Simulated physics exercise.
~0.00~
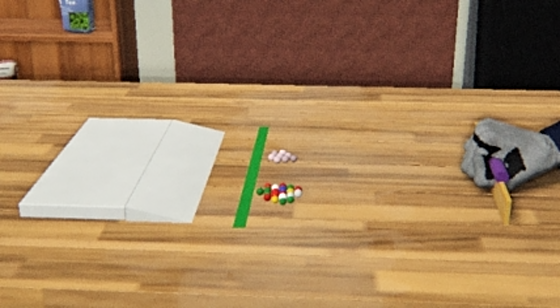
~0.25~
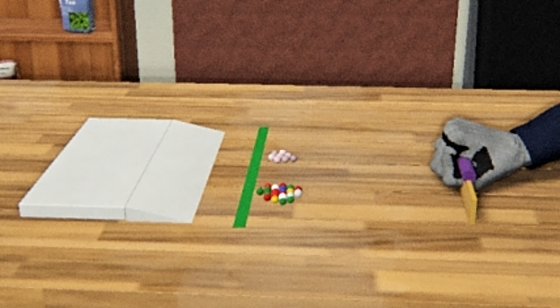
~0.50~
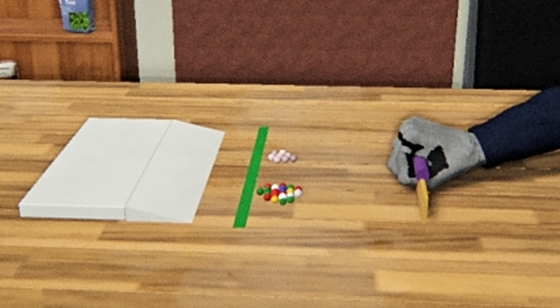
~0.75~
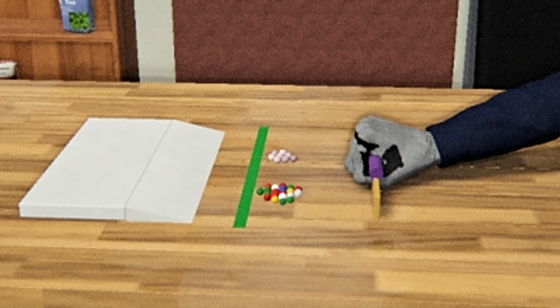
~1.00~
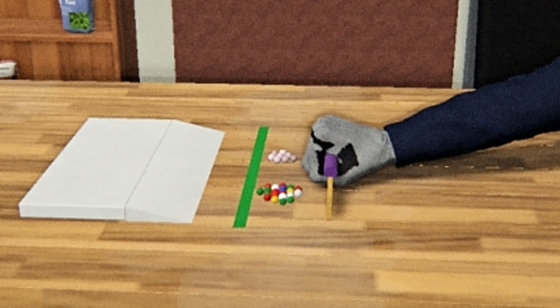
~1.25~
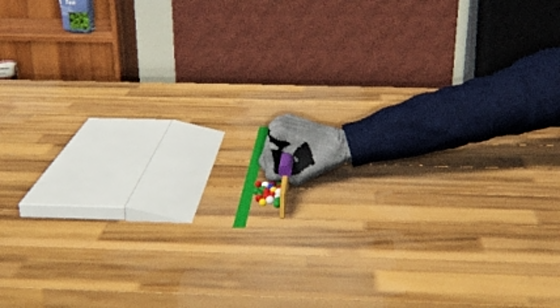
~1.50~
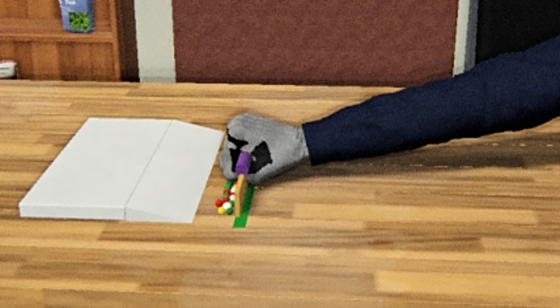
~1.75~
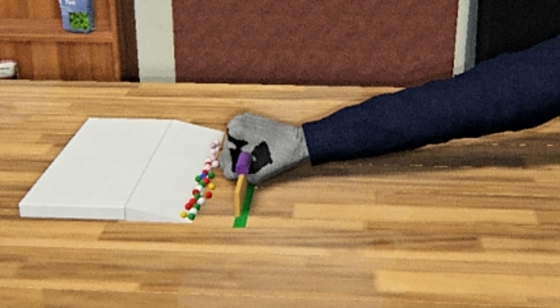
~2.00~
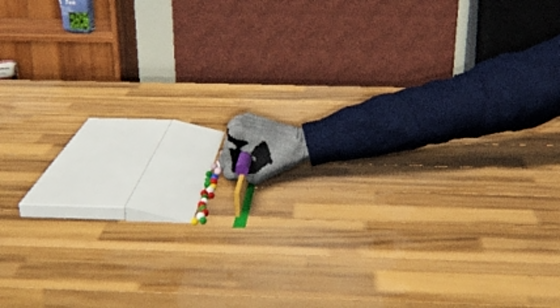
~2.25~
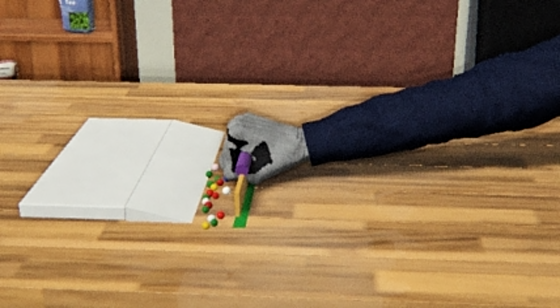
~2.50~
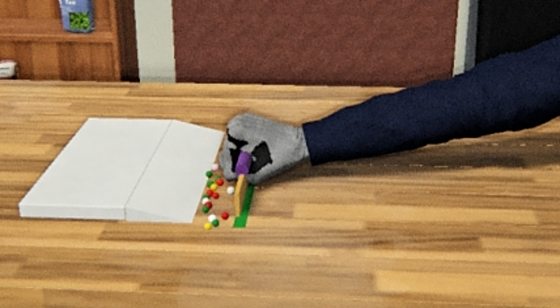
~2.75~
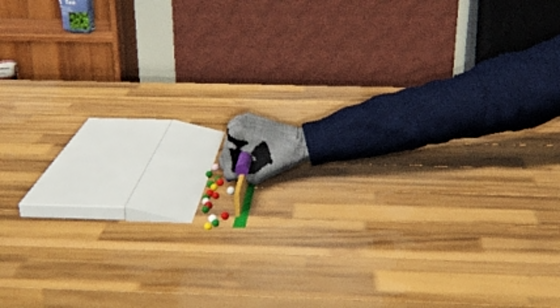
The clip shows a gloved hand sliding a scraper left across a wooden table, pushing pale pink and multicoloured beads toward a white sloping slab. The scraper stops at green tape, and the beads roll partly onto the slope, then back down, resting between slab and scraper.
